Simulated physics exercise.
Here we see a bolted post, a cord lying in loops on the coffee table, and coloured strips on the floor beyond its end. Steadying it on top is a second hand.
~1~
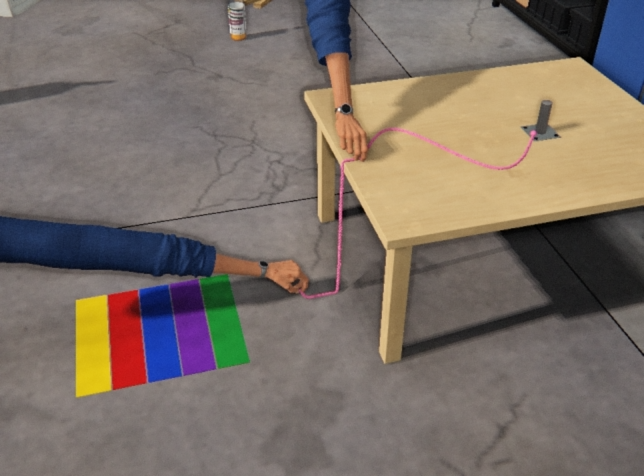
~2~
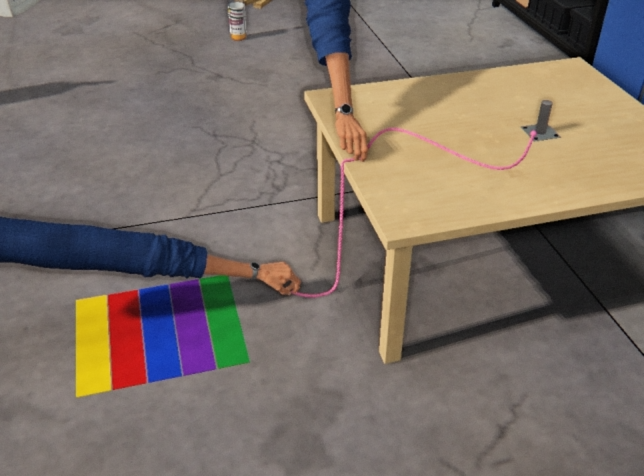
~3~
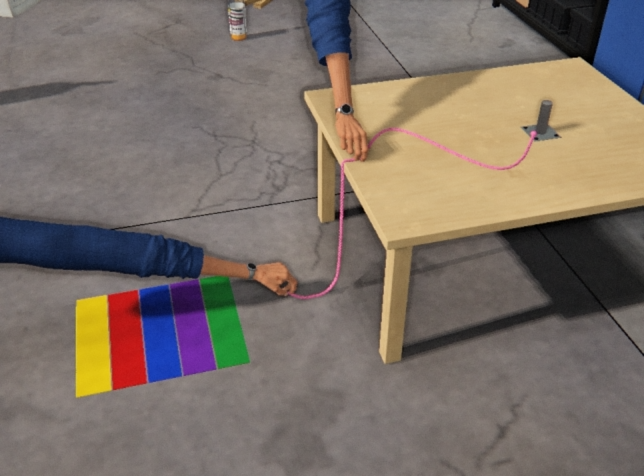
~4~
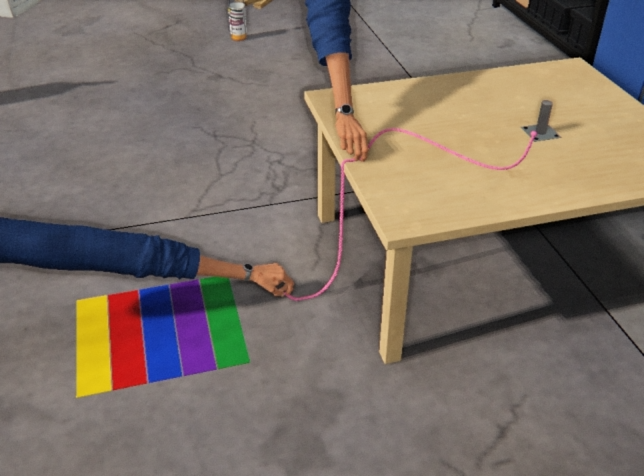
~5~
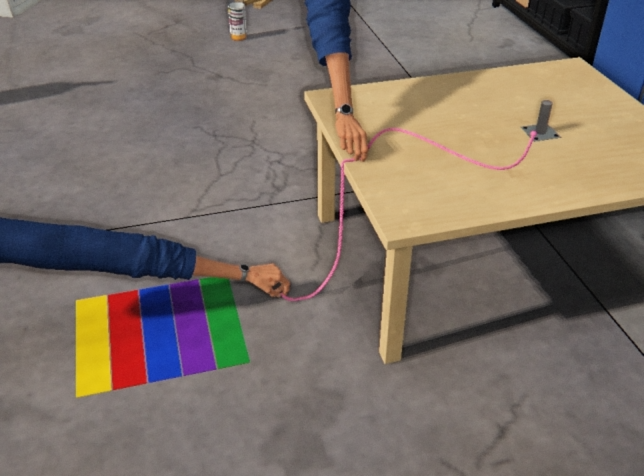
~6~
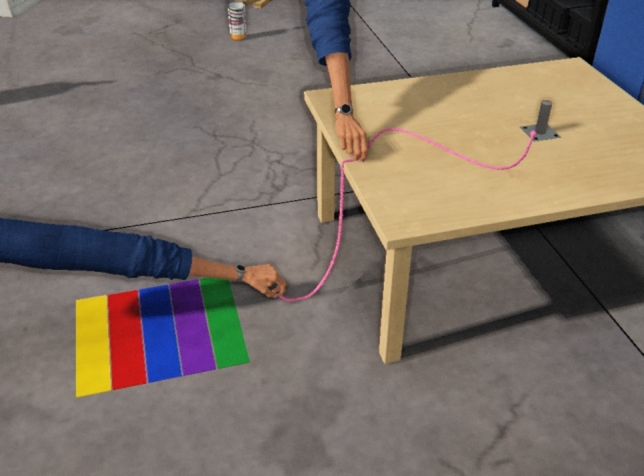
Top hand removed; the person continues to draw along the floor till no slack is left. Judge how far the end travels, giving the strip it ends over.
It ends over the yellow strip.
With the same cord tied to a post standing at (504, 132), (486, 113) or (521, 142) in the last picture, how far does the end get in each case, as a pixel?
Places per try: (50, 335); (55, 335); (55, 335).
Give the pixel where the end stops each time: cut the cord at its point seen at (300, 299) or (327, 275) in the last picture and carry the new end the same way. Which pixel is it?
First try near (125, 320), second near (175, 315).
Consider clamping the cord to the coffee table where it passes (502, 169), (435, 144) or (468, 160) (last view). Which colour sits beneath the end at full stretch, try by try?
Lab note - strips reached: Red; blue; red.
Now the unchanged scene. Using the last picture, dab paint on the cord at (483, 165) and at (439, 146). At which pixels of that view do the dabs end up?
The first moves to (441, 147), the second to (392, 155).
Soon after, end near (143, 319); over blue.
After that, end near (109, 325); over red.
At the stop, end near (88, 329); over yellow. It gets as far as the yellow strip.
